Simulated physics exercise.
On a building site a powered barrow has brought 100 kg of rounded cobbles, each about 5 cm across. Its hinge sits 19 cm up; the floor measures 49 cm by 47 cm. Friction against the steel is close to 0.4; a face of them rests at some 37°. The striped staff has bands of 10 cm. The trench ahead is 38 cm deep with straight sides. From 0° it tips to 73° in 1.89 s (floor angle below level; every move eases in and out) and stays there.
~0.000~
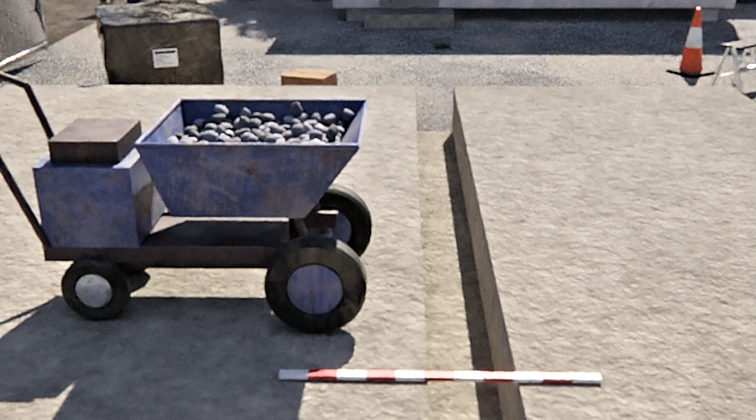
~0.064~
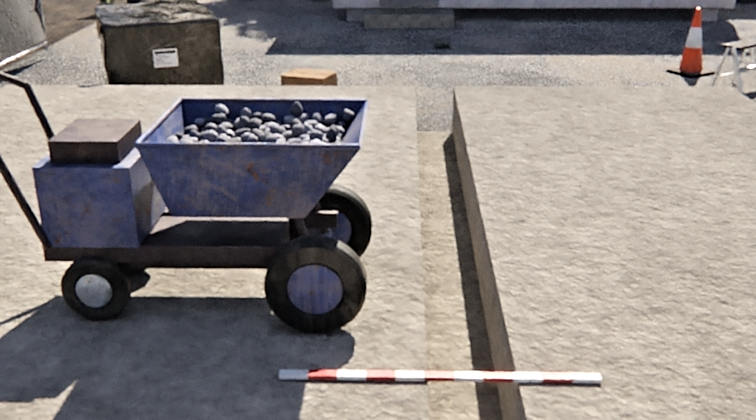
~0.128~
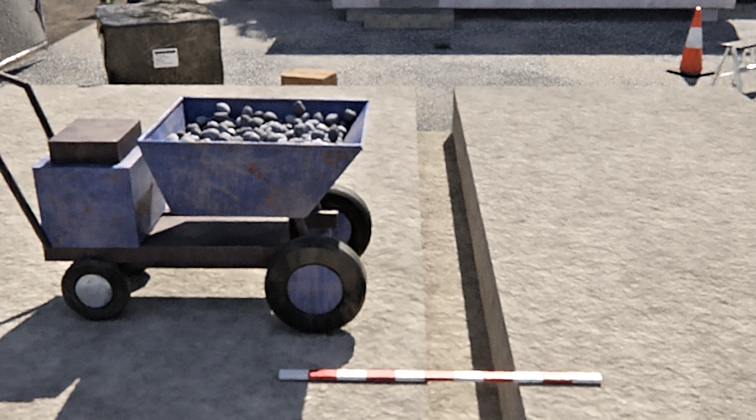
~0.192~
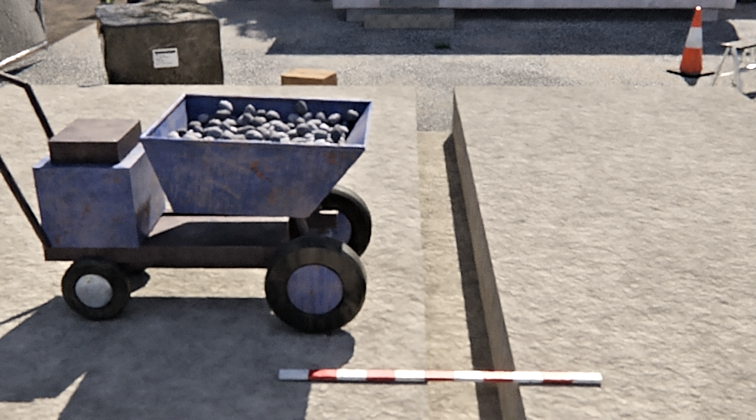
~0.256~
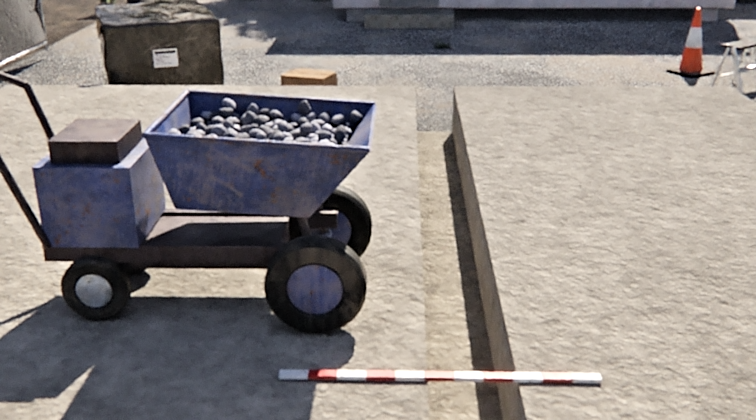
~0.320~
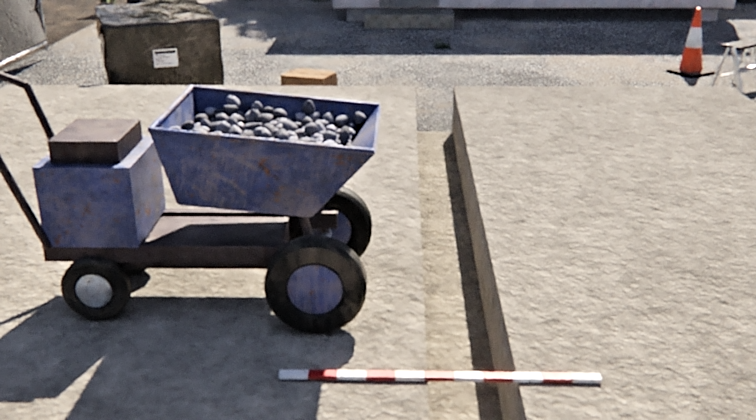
The blue tray of stones on a parked barrow tilts slightly down toward the right.
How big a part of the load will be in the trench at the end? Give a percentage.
About 57 per cent.
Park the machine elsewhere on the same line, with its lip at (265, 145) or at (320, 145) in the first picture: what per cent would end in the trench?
First some 85, then 90 per cent.
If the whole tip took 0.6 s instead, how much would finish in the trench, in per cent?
In that case some 25 per cent.
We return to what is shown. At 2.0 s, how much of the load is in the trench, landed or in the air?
Some 20 per cent.
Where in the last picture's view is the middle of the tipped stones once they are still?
Their middle is at about (490, 351).
After 1.4 s the floor is at 62°; 98 % in the tray, 2 % in the trench; the foremost stones are at (495, 267).
After 2.0 s the floor is at 73°; 48 % in the tray, 21 % in the trench, 31 % past the trench; the foremost stones are at (615, 293).
After 2.3 s the floor is at 73°; 19 % in the tray, 36 % in the trench, 45 % past the trench; the foremost stones are at (657, 271).
After 4.3 s the floor is at 73°; 0 % in the tray, 57 % in the trench, 43 % past the trench; the foremost stones are at (668, 265).
